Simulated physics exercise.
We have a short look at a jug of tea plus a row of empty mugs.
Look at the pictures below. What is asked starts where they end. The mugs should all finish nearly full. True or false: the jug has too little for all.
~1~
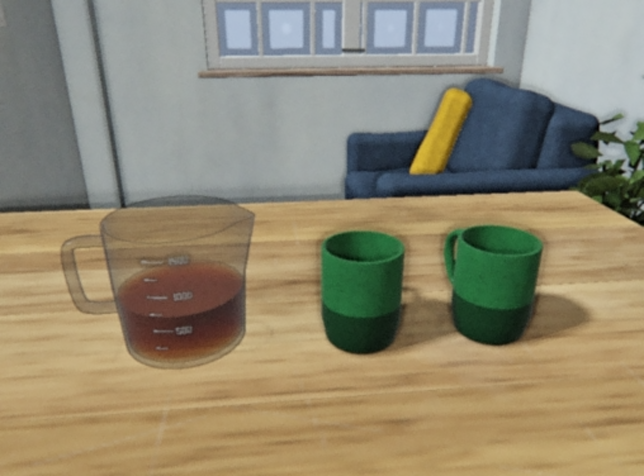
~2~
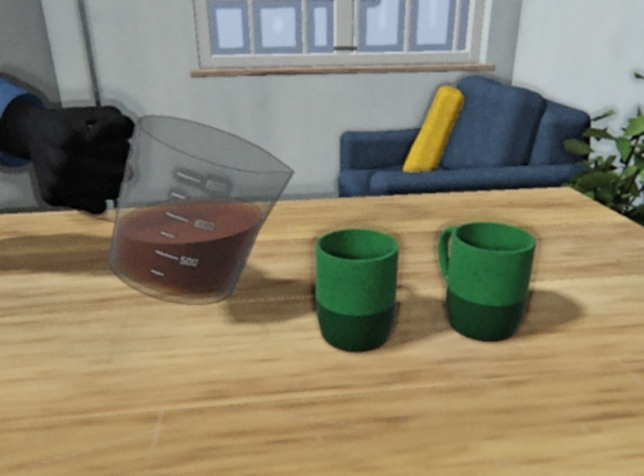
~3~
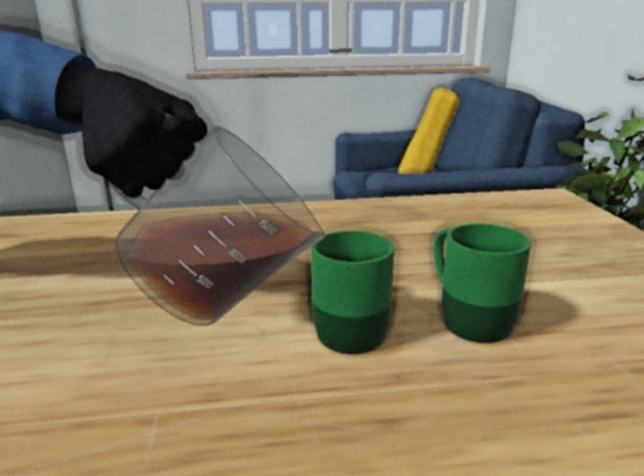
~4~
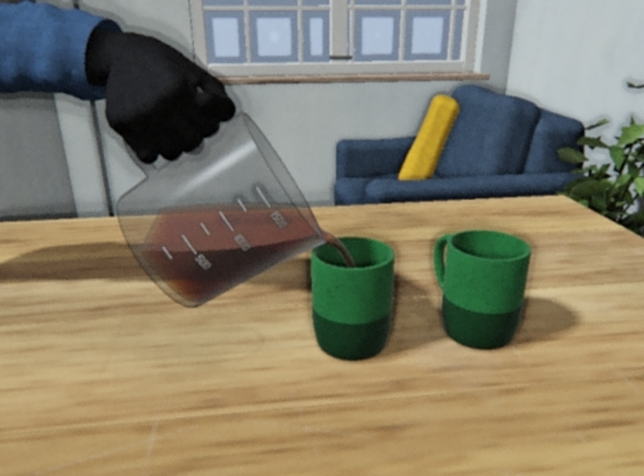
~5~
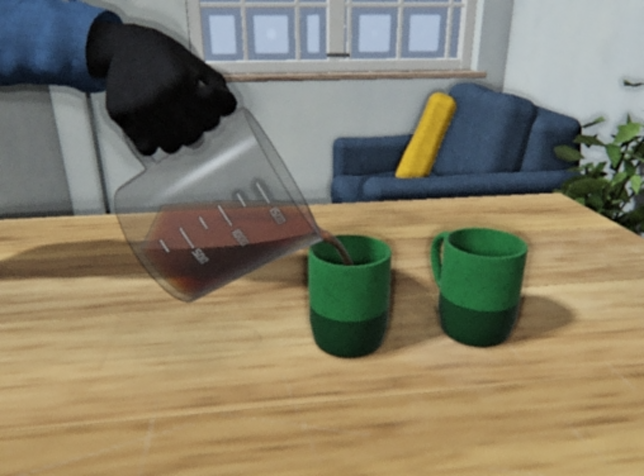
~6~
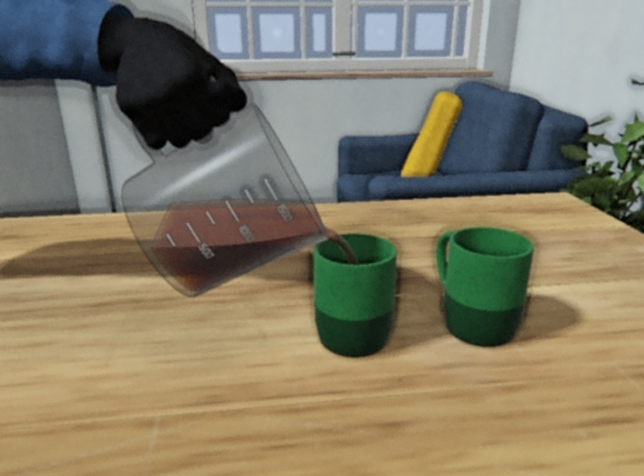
True.
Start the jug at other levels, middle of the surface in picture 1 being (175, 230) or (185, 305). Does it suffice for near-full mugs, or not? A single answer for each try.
The first start lasts and the second start gives out early.
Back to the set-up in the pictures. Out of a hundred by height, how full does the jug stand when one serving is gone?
Roughly 15 %.
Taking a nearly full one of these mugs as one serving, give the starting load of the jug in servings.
I'd say around 1.5.
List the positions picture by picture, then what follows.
At the start; jug (181, 275) about a third full; two mugs, the last at (493, 283), in the first frame.
A hand has the jug; jug (194, 207) tipped 20° with all of its load; the first is empty, in the second frame.
The jug is tipped; jug (221, 227) tipped 45° with all of its load; two mugs, the last at (483, 281), in the third frame.
The stream is running; jug (225, 211) tipped 60° with nearly all of its load; the first is nearly empty, in the fourth frame.
The stream is running; jug (223, 207) tipped 60° with nearly all of its load; two mugs, the last at (480, 285), in the fifth frame.
The stream is running; jug (231, 202) tipped 65° with about three quarters of its load; the first is about a third full, in the sixth frame.
Shortly, the first is about two thirds full.
Then, the first is done and the jug has about a third of its load.
At the finish, the jug is empty with one filled and the next at about half of a serving.
